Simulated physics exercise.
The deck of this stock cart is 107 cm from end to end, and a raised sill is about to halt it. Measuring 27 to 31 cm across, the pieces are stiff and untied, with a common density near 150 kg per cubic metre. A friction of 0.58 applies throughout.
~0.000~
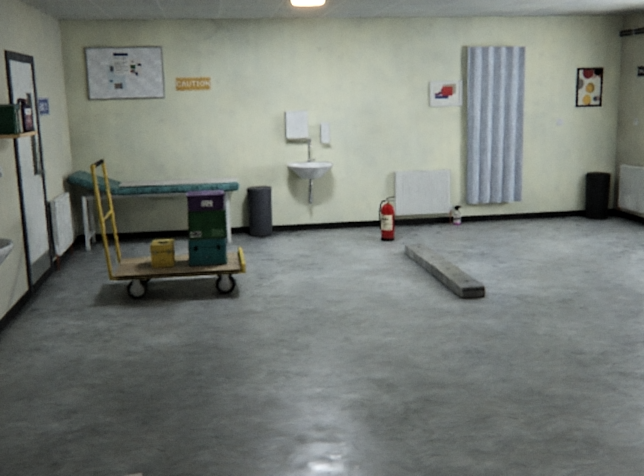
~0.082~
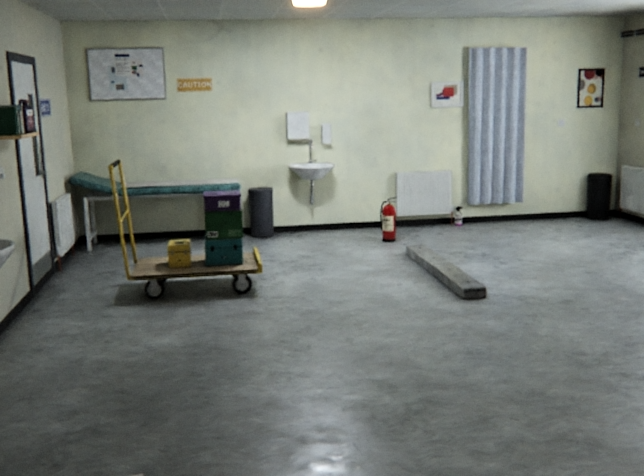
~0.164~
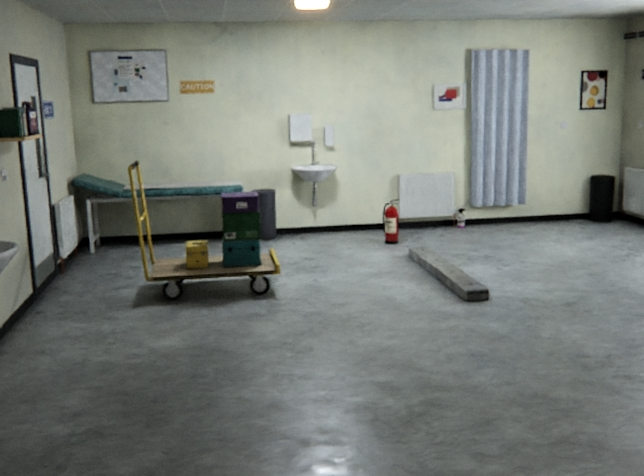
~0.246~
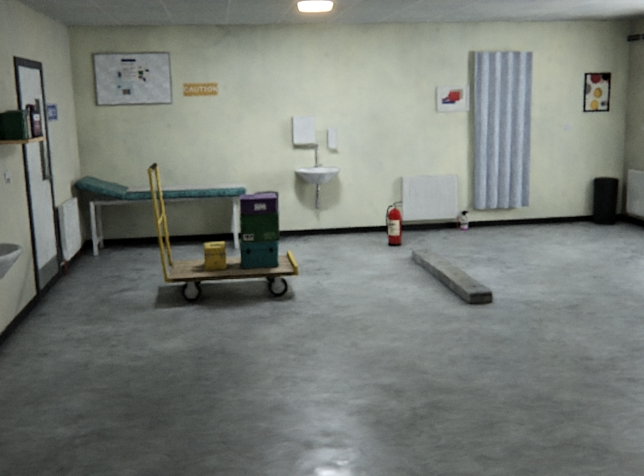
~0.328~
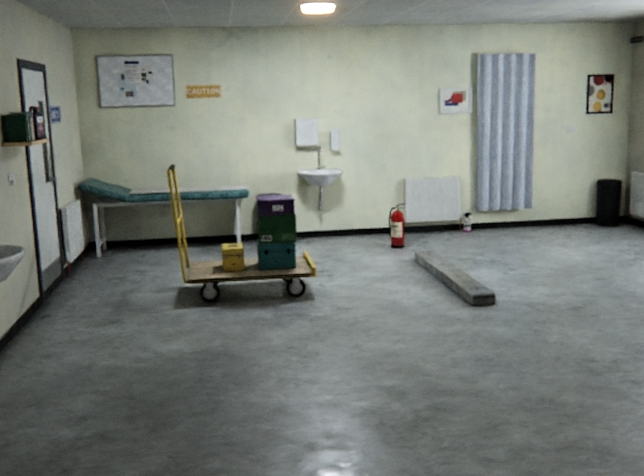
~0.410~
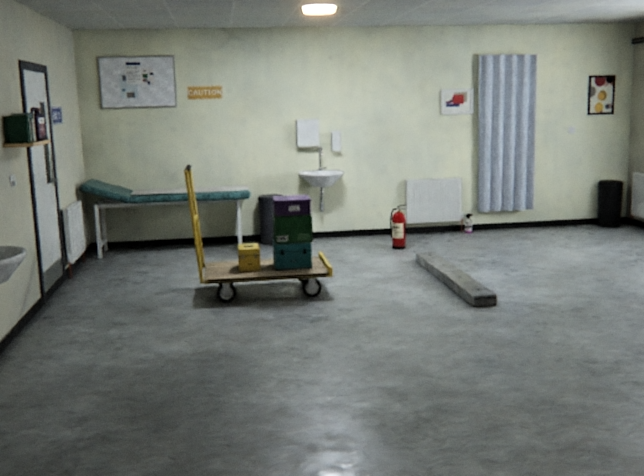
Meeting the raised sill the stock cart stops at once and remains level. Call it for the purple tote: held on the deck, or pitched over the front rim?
The purple tote is pitched over the rim.
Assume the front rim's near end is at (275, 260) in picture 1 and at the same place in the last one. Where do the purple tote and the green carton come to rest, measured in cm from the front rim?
With that change, purple comes to rest 30 cm back from the front rim, and green 30 cm back.
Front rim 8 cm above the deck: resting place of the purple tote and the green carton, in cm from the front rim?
The purple item would end 70 cm past the front rim, and the green one 40 cm past it.
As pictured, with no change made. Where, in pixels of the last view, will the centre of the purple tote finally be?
Roughly pixel (514, 270).
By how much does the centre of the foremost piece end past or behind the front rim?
Roughly 60 cm beyond the front rim.
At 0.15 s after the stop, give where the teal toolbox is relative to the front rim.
About 20 cm behind the rim.
Impact comes at 1.14 s.
After 1.54 s the purple tote is 6 cm past the rim, tilted 30°, near (457, 199) in the last picture's view.
After 1.94 s the purple tote is 39 cm past the rim, tilted 100°, near (491, 254) in the last picture's view.
Final state at 2.9 s, past the rim, purple tote and green carton; behind it, teal toolbox and yellow toolbox.
